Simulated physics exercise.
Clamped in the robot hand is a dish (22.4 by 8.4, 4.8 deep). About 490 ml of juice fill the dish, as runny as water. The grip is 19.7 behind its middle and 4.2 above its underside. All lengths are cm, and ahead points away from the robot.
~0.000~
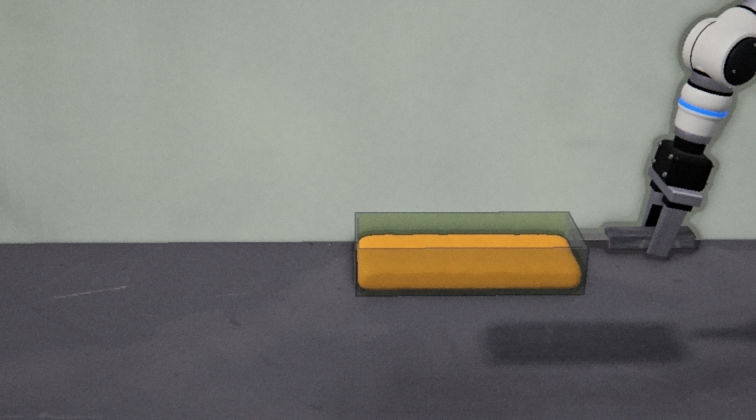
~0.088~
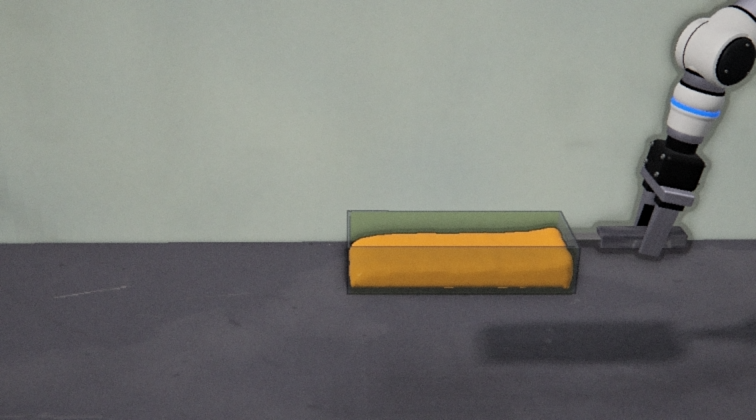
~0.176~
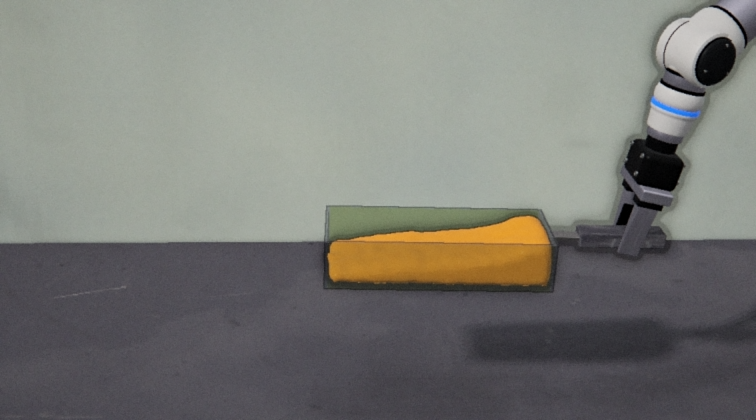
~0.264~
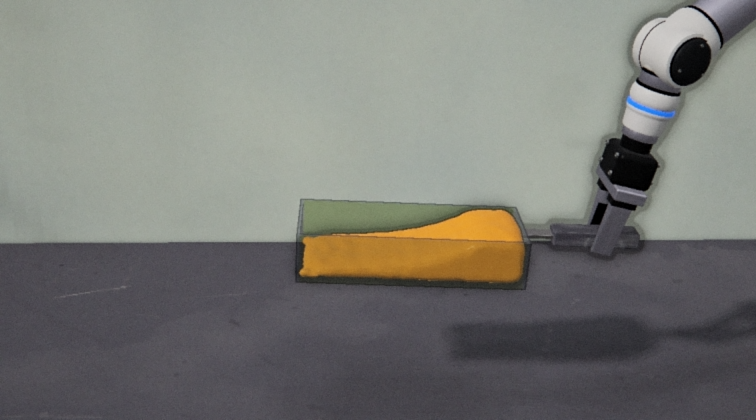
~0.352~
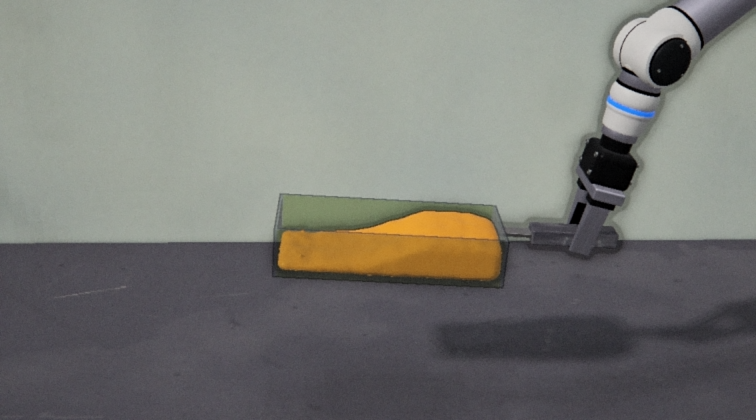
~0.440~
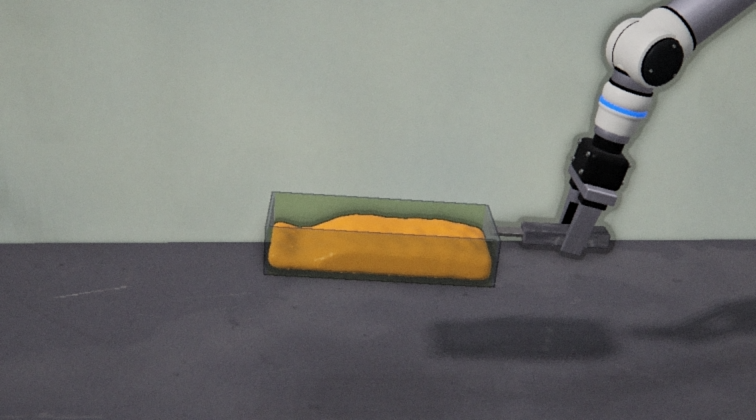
Orange liquid heaping toward the right side of a clear rectangular dish, then spreading back leftward, as a robot arm moves it left.
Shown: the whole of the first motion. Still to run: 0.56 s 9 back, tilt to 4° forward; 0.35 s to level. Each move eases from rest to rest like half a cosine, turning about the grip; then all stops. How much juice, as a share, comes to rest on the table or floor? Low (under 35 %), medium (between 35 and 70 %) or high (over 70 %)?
On the table or floor the share is low, under 35 %.
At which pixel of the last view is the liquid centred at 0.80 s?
Near (407, 268).
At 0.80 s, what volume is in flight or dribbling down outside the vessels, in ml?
Some 35 ml.
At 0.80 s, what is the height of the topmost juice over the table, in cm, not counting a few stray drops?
Up to some 19 cm.
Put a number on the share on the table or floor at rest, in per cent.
Near 8 %.
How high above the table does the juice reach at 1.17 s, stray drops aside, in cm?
Up to some 19 cm.
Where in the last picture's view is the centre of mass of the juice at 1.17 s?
Near (492, 261).
After 0.80 s, tilted 2° forward, liquid up to 20 above the table; 455 ml in the dish, 35 ml in the air or running down outside.
After 1.17 s, tilted 2° forward, liquid up to 20 above the table; 445 ml in the dish, 35 ml on the table or floor, 5 ml in the air or running down outside.
After 1.55 s, level, liquid up to 20 above the table; 445 ml in the dish, 45 ml on the table or floor.
After 2.35 s, level, liquid up to 20 above the table; 445 ml in the dish, 45 ml on the table or floor.
At rest, 445 ml in the dish, 45 ml on the table or floor. That is 9 % on the table or floor.
